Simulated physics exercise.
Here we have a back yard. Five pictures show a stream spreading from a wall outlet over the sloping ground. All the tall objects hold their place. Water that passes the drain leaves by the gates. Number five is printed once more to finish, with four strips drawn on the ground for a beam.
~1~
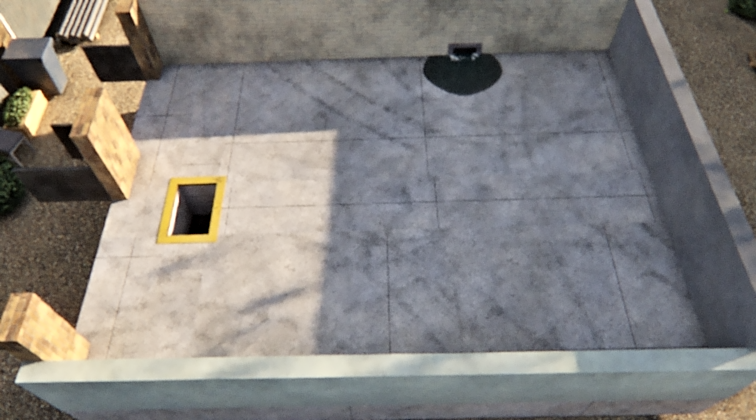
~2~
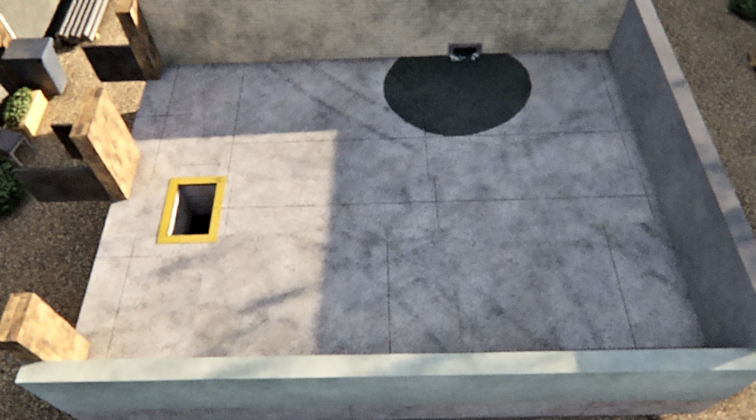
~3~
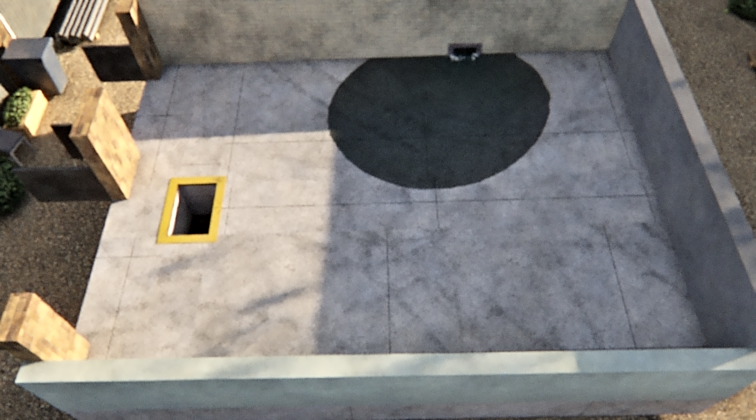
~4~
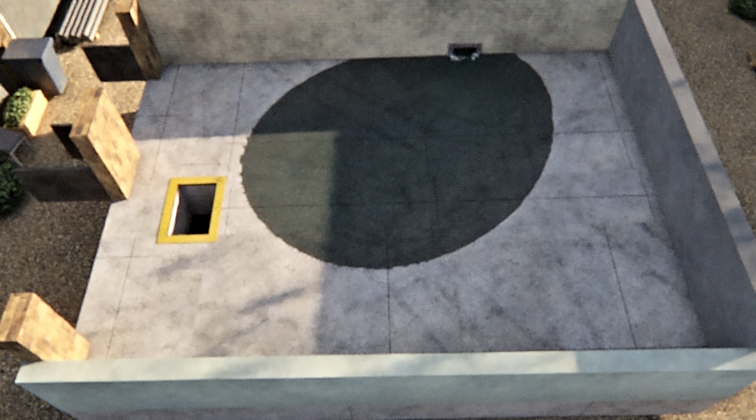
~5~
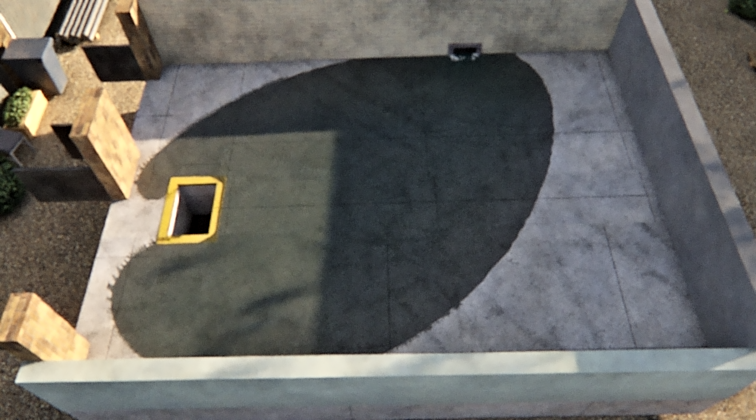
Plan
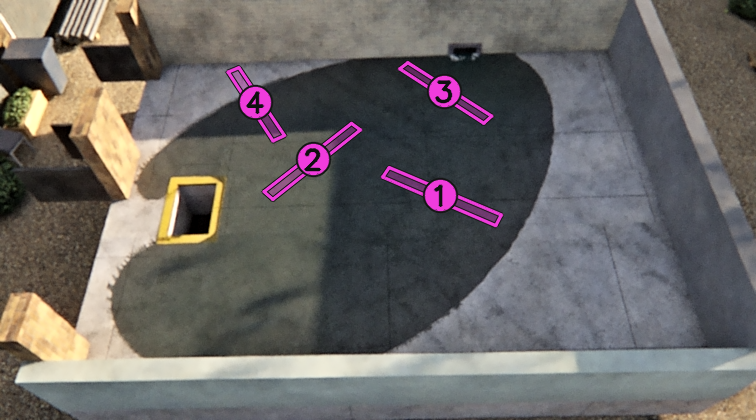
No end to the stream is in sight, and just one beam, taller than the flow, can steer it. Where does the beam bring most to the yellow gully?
Best: 1.
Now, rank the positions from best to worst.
Best to worst: 1, 4, 2, 3.
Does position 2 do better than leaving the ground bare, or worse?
Worse.
In magenta, 1 from (385, 172) to (498, 220); 2 from (268, 195) to (355, 126); 3 from (403, 65) to (487, 119); 4 from (233, 69) to (278, 138).
Choosing 1, about 36 % of the stream goes into the yellow gully, about 64 % out by the gates.
Choosing 2, about 16 % of the stream goes into the yellow gully, about 84 % out by the gates.
Choosing 3, about 9 % of the stream goes into the yellow gully, about 91 % out by the gates.
Choosing 4, about 26 % of the stream goes into the yellow gully, about 73 % out by the gates.
